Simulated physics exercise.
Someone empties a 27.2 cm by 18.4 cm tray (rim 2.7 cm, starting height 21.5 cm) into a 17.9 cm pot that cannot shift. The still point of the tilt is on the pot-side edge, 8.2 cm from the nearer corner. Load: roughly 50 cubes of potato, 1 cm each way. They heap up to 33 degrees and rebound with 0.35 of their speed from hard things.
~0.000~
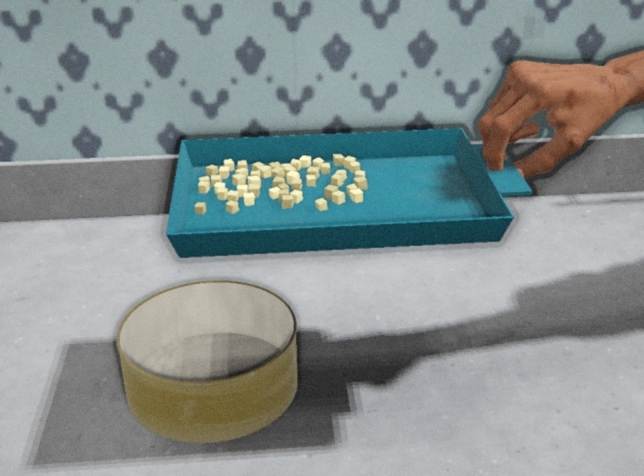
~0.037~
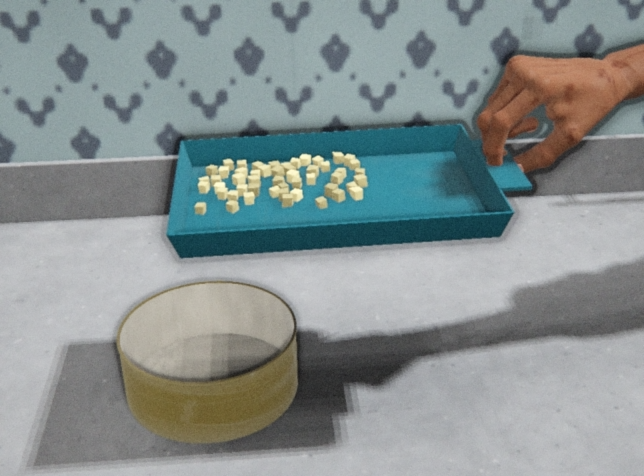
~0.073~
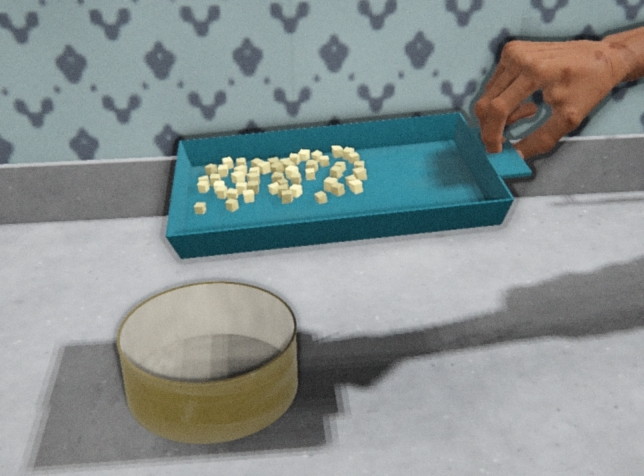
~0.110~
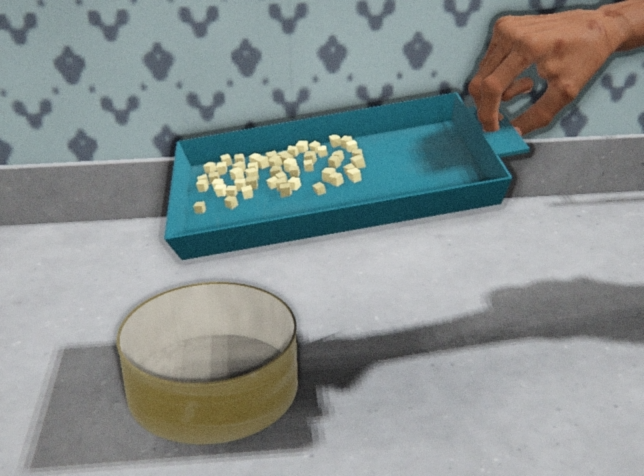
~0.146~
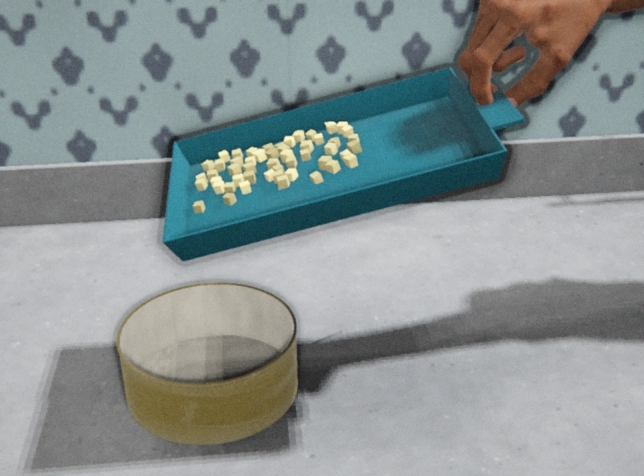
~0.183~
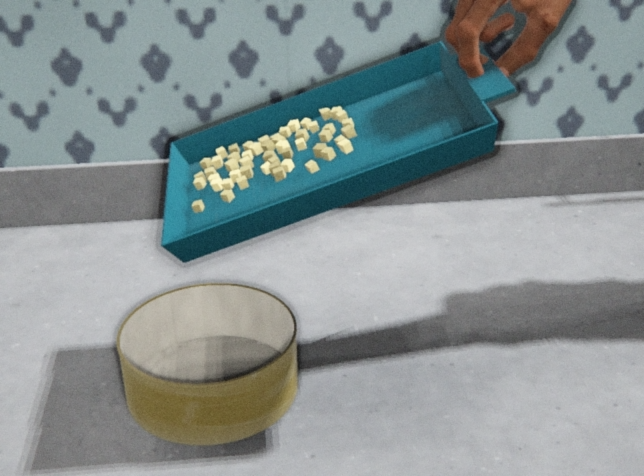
A hand raises the right end of a blue tray of pale cubes, tilting it left.
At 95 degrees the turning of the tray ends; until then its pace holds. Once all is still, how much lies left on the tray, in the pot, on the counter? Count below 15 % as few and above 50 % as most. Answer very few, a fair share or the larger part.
Left on the tray: Very few; in the pot: A fair share; on the counter: The larger part.
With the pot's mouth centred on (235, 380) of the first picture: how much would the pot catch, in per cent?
About 0 per cent.
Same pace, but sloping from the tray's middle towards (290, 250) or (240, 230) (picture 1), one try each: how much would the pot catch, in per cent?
Some 30 and 5 per cent.
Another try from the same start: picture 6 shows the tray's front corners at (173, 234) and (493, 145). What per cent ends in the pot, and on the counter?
Pot 30, counter 70.
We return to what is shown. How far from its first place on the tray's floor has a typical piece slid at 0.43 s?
About 3 cm.
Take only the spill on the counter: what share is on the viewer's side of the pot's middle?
Roughly 70 per cent.
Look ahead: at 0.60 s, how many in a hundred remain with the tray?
Some 90 per cent of the load.
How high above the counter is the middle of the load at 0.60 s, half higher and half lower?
Some 22 cm.
After 0.43 s, tilt 57 degrees; the tray holds 100 %, the pot 0 %.
Then, at 0.60 s, tilt 84 degrees; the tray holds 90 %, the pot 0 %.
Then, at 0.88 s, tilt 95 degrees; the tray holds 20 %, the pot 5 %.
At rest (2.2 s), tray 0 %, pot 25 %, counter 75 %.
